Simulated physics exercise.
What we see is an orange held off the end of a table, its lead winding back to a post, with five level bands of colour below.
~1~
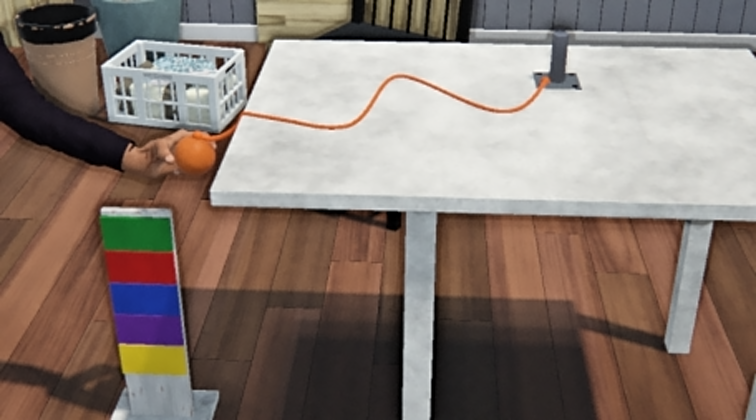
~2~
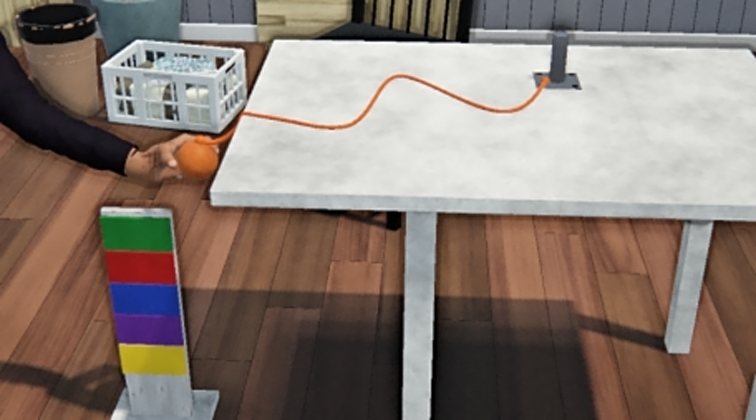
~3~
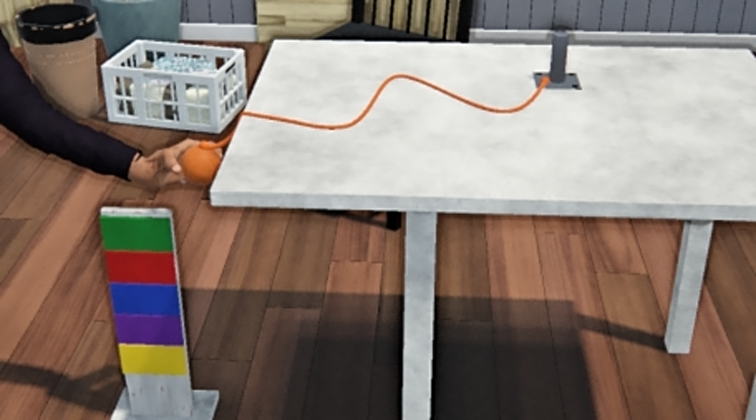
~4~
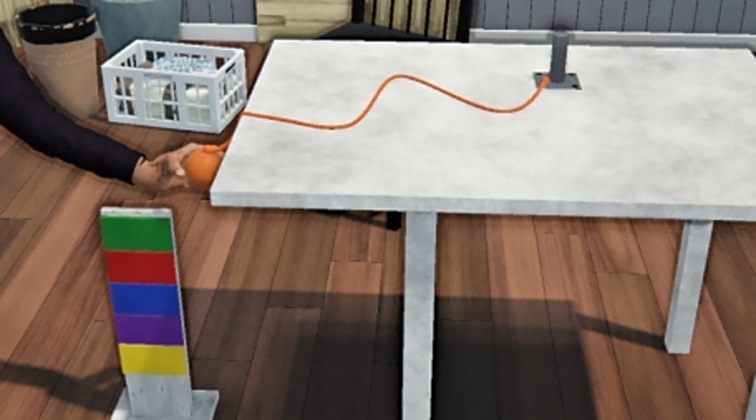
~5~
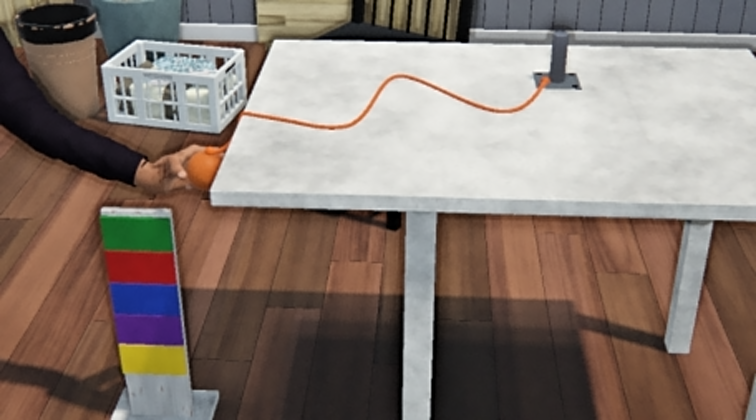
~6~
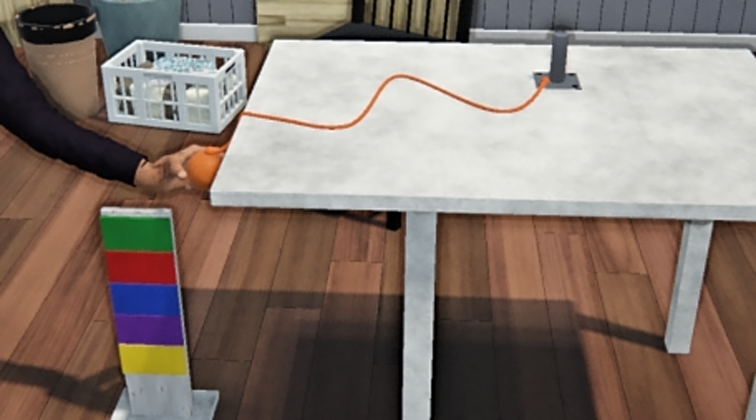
We see a hand holding an orange ball off the left end of a pale table, its orange lead winding back to a post; the hand shifts slightly right toward the table's corner, then stays nearly still above colour bands.
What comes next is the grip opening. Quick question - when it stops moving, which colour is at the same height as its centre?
I would say purple.
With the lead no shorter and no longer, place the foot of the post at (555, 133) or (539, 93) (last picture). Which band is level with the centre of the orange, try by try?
For the first spot, yellow; for the second, yellow.
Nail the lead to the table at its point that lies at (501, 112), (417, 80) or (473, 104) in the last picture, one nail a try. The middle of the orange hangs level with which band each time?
Taking the three tries in turn, you'd get blue, red and blue.
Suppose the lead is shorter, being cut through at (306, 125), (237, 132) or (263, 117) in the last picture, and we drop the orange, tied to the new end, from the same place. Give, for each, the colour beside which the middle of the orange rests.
Try by try: Green; blue; red.
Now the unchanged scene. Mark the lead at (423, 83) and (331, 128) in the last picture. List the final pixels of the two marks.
(345, 94) for the first, (253, 184) for the second.
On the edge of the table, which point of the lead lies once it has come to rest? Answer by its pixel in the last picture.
Approx. (374, 100).
Early on, orange near (243, 331); level with purple.
Midway, orange near (277, 316); level with purple.
Finally, orange near (267, 323); level with purple. Its middle rests at the purple band.
